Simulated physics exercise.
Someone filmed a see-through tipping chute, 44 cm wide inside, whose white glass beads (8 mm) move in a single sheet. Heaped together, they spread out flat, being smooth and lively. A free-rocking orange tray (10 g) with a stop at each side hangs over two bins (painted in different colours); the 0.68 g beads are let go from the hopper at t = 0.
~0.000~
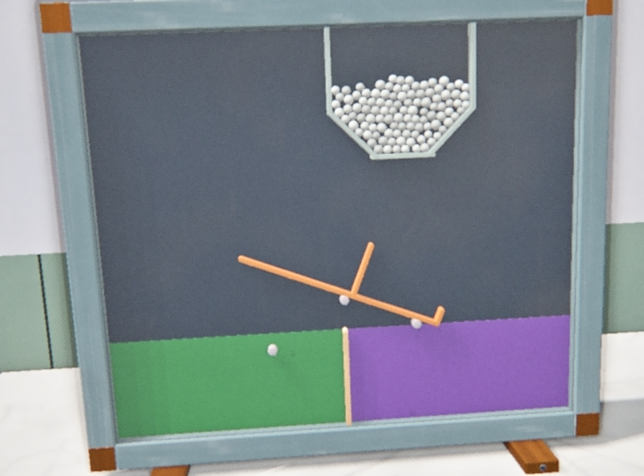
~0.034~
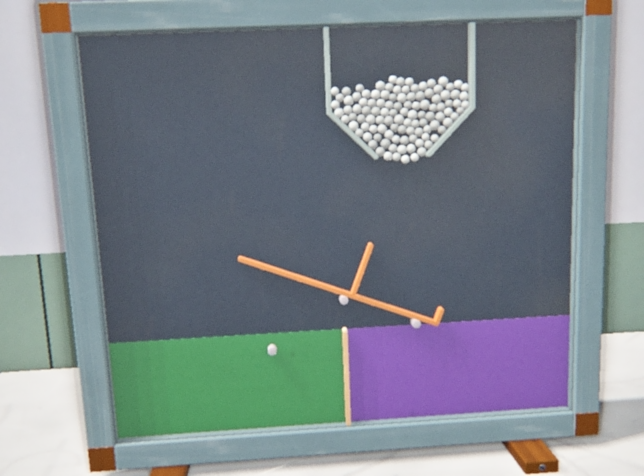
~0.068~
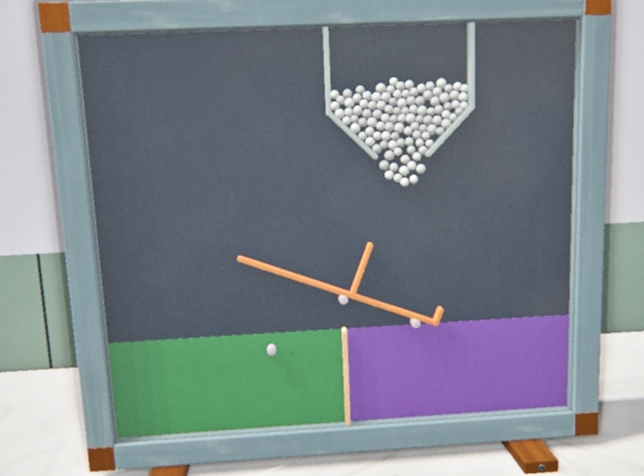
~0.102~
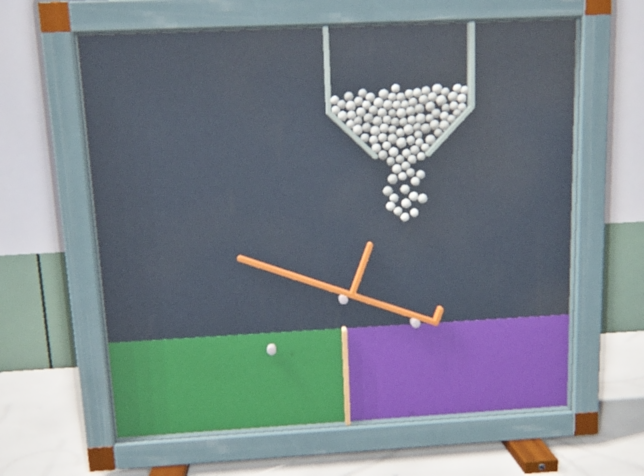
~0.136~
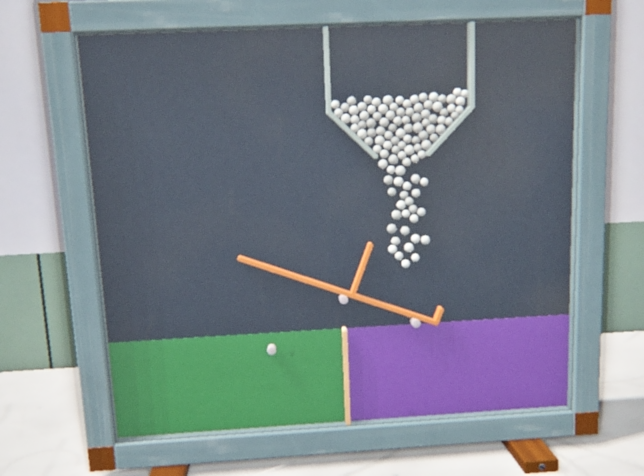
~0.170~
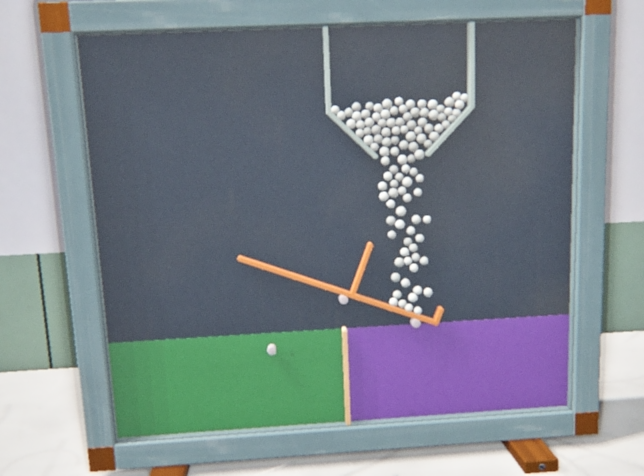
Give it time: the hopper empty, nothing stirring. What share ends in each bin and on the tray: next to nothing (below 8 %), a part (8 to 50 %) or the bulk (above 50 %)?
Final shares - green bin trace only, Purple bin majority, tray partial fill.
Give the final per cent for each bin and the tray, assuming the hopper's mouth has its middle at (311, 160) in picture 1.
Green bin 75, purple bin 10, tray 15.
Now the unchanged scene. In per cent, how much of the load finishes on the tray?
Some 25 per cent.
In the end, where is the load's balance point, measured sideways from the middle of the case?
Right side, about 11 cm off centre.
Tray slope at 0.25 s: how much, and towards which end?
20°, right end low.
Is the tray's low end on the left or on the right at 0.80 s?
The tray dips on its right side.
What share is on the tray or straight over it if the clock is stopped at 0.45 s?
About 60 per cent.
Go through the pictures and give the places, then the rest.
Gate shut, about 110 beads in the hopper; its mouth (376, 157) to (429, 154); tray right end down 22°; its ends (241, 259) and (436, 323), top of its upright wall (371, 246); pivot (344, 300); stops (273, 350) and (416, 323); a lip at the right end; green bin (231, 385), purple bin (460, 370), in the first picture.
In the second picture, 3 out; lowest bead (405, 159); tray right end down 22°.
In the third picture, 11 out; lowest bead (405, 182); tray right end down 22°.
In the fourth picture, 21 out; lowest bead (405, 217); tray right end down 22°.
In the fifth picture, 33 out; lowest bead (406, 264); tray right end down 22°.
In the sixth picture, 45 out; lowest bead (418, 311); tray right end down 22°; its ends (240, 259) and (435, 322), top of its upright wall (370, 245).
After 0.25 s 65 % have left the hopper; tray right end down 22°; on or over it 55 %, past it to the left 0 %, to the right 10 %.
After 0.45 s 100 % have left the hopper; tray right end down 22°; on or over it 60 %, past it to the left 0 %, to the right 40 %.
At rest by 1.8 s, green bin 0 %, purple bin 75 %, tray 25 %; tray right end down 22°.
